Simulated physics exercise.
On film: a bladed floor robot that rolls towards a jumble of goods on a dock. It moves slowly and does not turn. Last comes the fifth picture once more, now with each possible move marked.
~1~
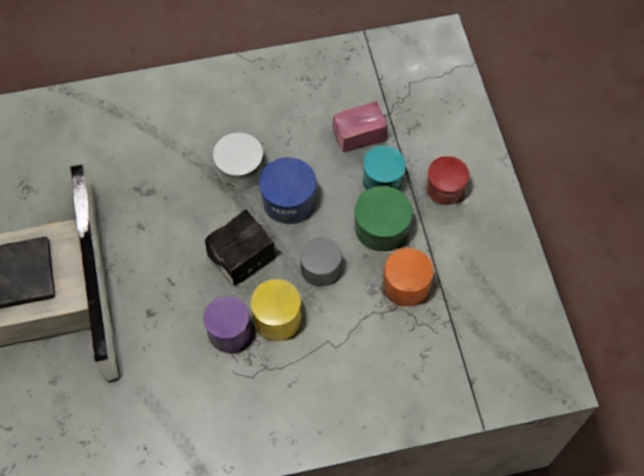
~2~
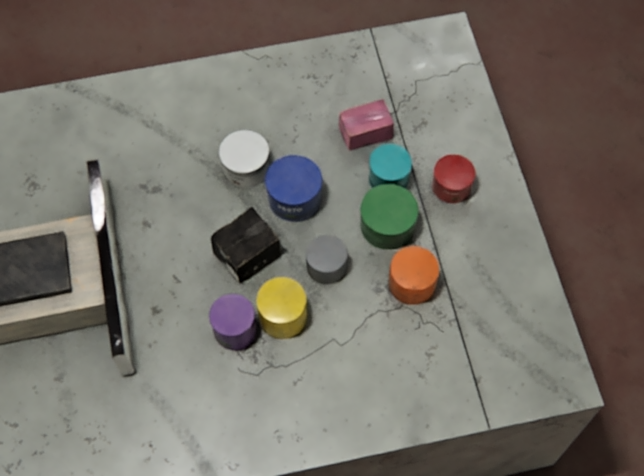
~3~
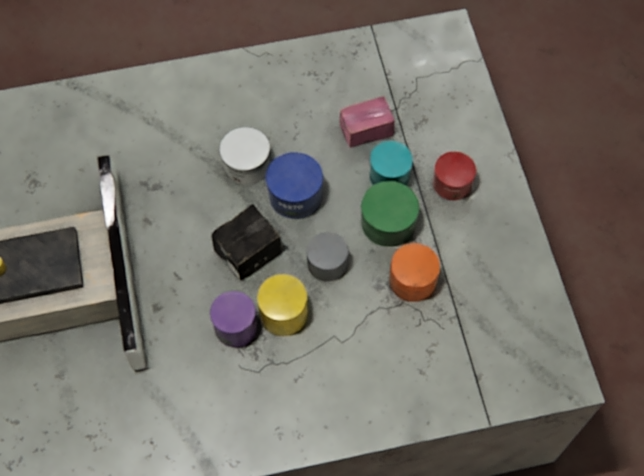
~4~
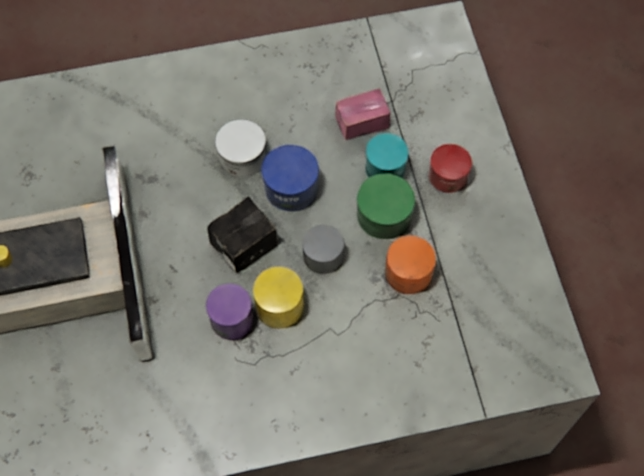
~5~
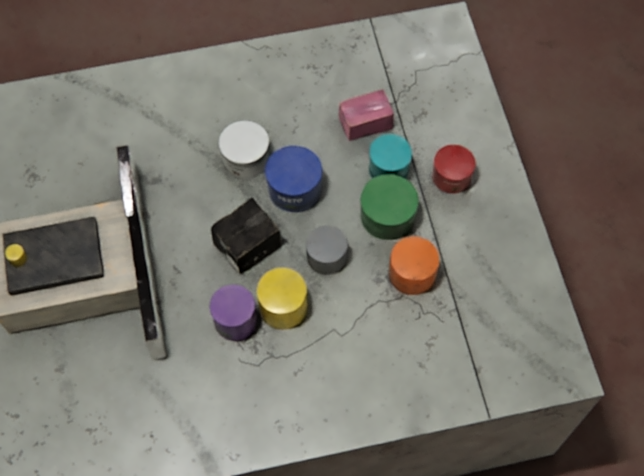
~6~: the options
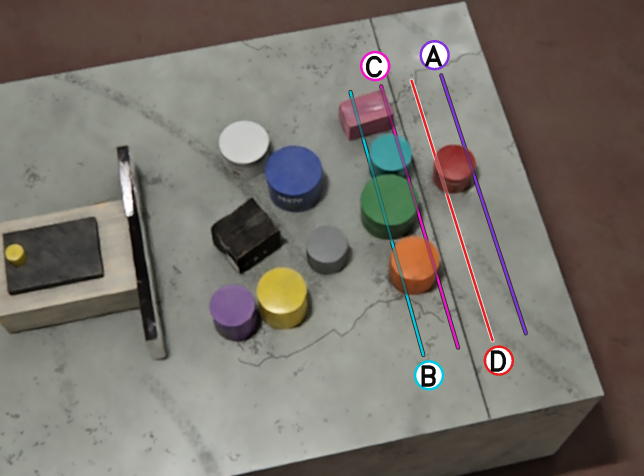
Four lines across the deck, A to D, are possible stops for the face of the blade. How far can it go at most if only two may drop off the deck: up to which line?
It should halt at D.
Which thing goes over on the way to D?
The red pail.
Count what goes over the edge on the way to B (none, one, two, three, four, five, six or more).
The count is none.
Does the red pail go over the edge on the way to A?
By then, yes.
On the copy, A at (481, 196); B at (385, 215); C at (417, 209); D at (449, 202).
On D. First, robot (177, 230); purple pail (298, 303); white pail (266, 144).
Then, robot (290, 208); red pail (469, 159); orange canister (489, 257).
Finally, robot (378, 191); red pail over the edge; green pail (530, 183); one fallen.
By contrast, A drops three; B is within the limit but short; C is within the limit but short.
